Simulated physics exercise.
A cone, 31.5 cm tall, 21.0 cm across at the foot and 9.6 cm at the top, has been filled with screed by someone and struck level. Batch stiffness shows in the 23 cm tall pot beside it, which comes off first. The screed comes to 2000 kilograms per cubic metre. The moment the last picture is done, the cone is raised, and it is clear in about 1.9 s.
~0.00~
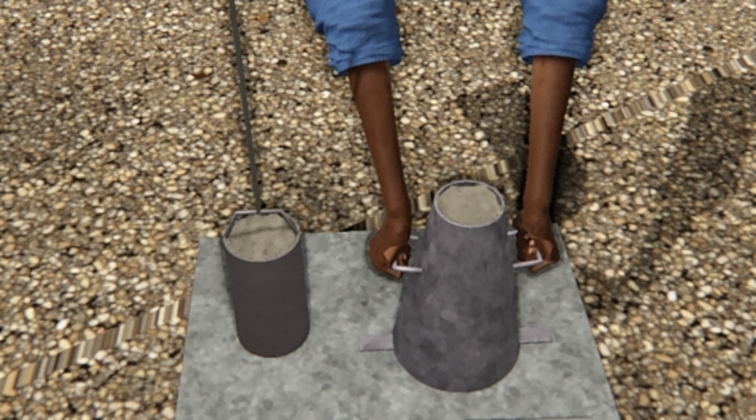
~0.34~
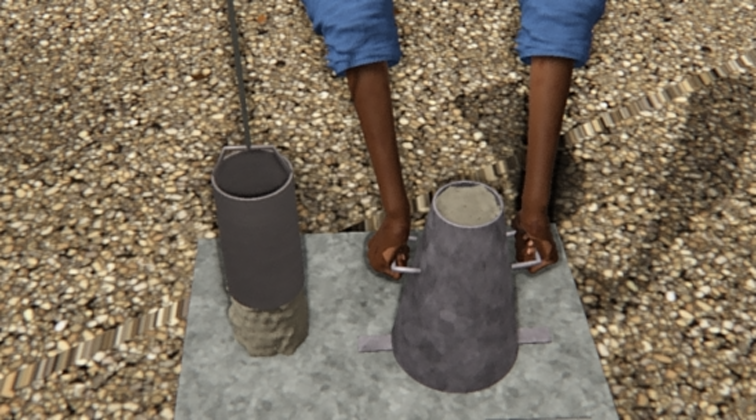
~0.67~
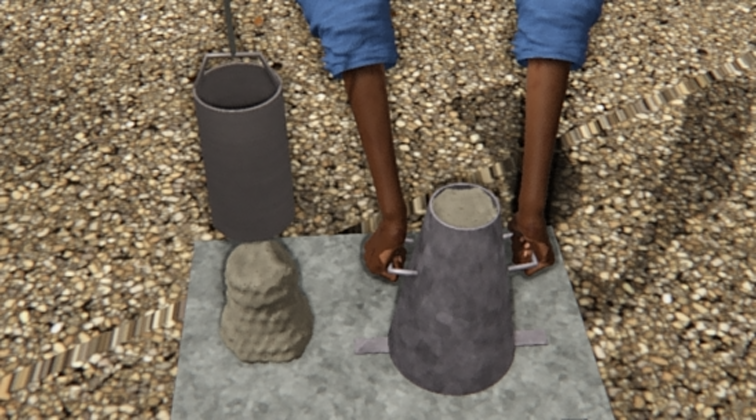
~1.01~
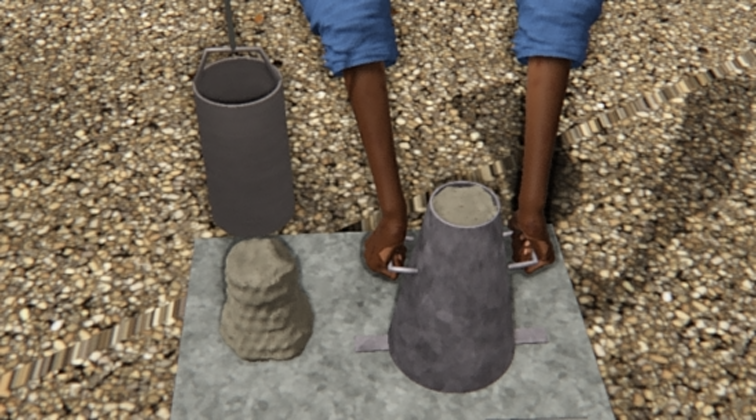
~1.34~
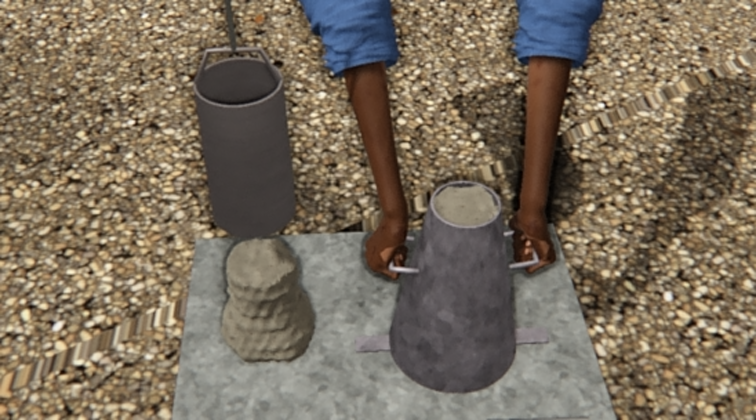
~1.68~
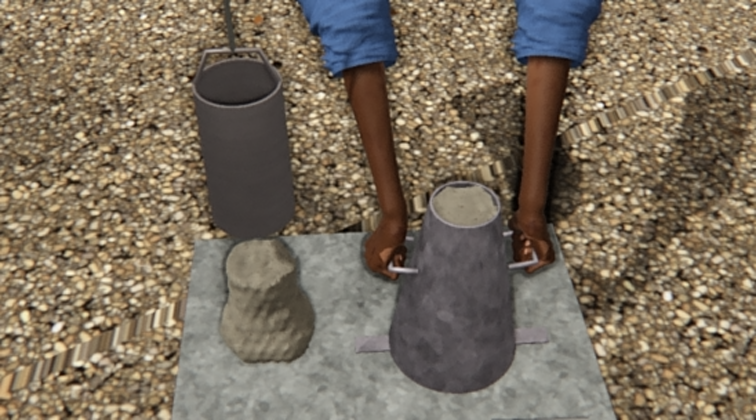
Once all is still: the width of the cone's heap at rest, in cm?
Estimate: Roughly 23 cm.
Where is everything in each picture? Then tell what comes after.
The first picture shows middle of the pot's mouth at (262, 236), still down; middle of the cone's top at (469, 204), not yet moved.
The second picture shows middle of the pot's mouth at (253, 175), raised 13 cm; middle of the cone's top at (468, 205), not yet moved.
The third picture shows middle of the pot's mouth at (238, 88), raised 28 cm; the heap from the pot 18 cm high and 16 cm wide, top at (260, 261); middle of the cone's top at (464, 207), not yet moved.
The fourth picture shows middle of the pot's mouth at (238, 82), raised 28 cm; the heap from the pot 18 cm high and 16 cm wide, top at (260, 259); middle of the cone's top at (465, 205), not yet moved.
The fifth picture shows middle of the pot's mouth at (238, 83), raised 28 cm; the heap from the pot 18 cm high and 16 cm wide, top at (261, 260); middle of the cone's top at (466, 205), not yet moved.
The sixth picture shows middle of the pot's mouth at (237, 84), raised 28 cm; the heap from the pot 18 cm high and 16 cm wide, top at (261, 261); middle of the cone's top at (465, 205), not yet moved.
By 2.2 s, the cone is up 8.7 cm; the screed has come down 3.9 cm to 28 cm and is 23 cm wide.
By 2.6 s, the cone is up 19 cm; the screed has come down 4.2 cm to 27 cm and is 23 cm wide.
By 3.1 s, the cone is up 32 cm; the screed has come down 4.3 cm to 27 cm and is 23 cm wide.
By 3.7 s, the cone is clear; the screed has come down 4.3 cm to 27 cm and is 23 cm wide.
By 4.3 s, at rest, the cone is clear; the screed has come down 4.4 cm to 27 cm and is 23 cm wide.
